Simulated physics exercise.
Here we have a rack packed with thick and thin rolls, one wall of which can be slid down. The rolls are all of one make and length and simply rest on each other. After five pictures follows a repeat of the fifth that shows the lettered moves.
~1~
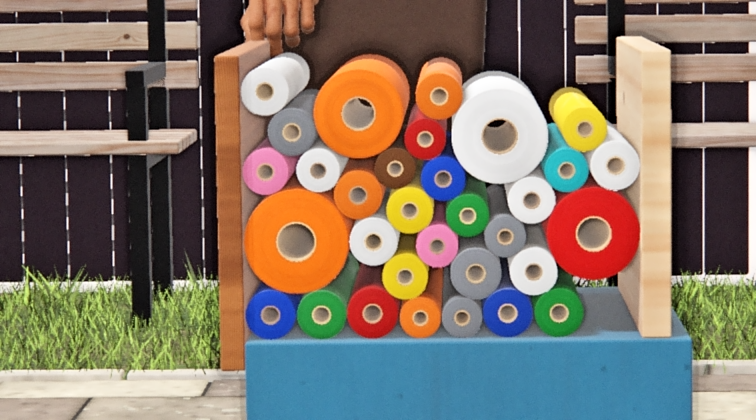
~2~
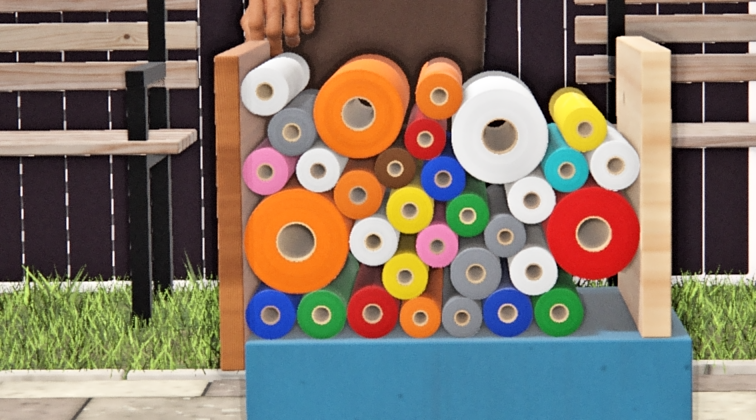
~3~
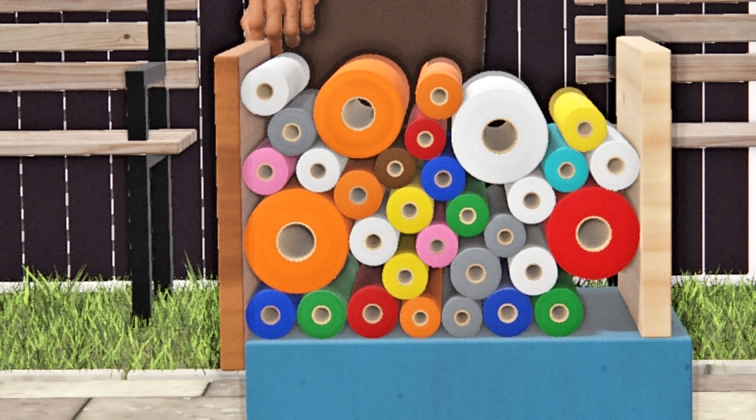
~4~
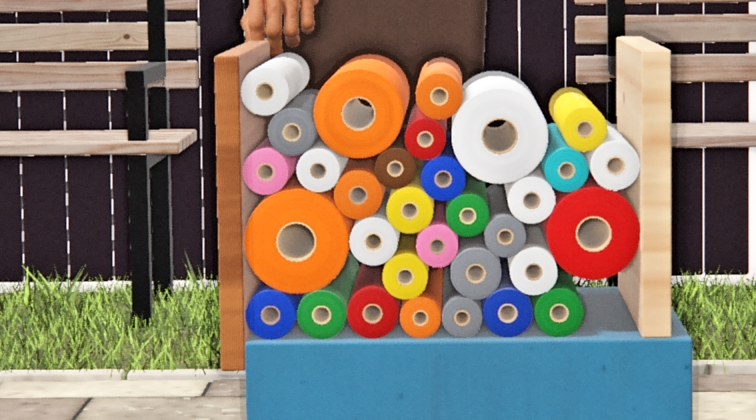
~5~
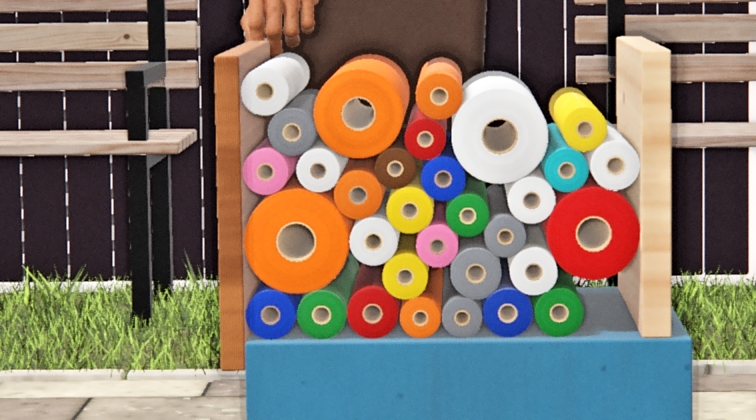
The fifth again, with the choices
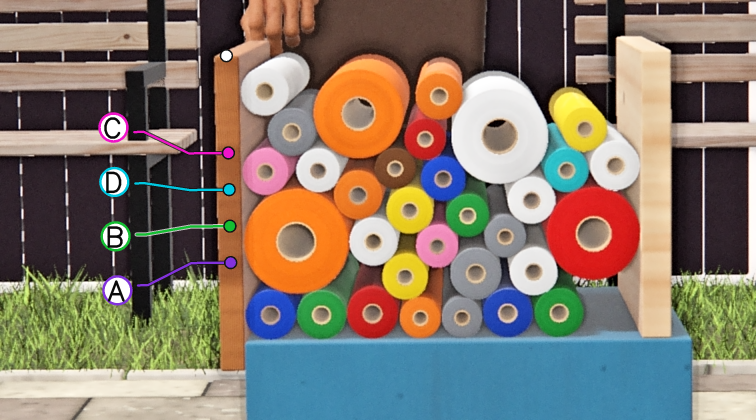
Colourful thick and thin rolls resting motionless in a rack with wooden side boards on a blue base, a hand staying still behind.
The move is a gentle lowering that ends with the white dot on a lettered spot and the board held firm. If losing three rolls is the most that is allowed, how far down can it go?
Down to A.
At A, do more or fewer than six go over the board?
At A, fewer than six.
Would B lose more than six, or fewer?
At B, fewer than six.
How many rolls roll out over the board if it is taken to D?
The count is one.
On the marked copy, A at (230, 262); B at (230, 226); C at (228, 153); D at (229, 190); the white dot at (226, 56).
With A. Early on, top of the board (242, 147).
Further on, top of the board (244, 250).
At the end, top of the board (244, 261), three out over the board.
As for the rest, B three out over the board; C none out over the board; D one out over the board.
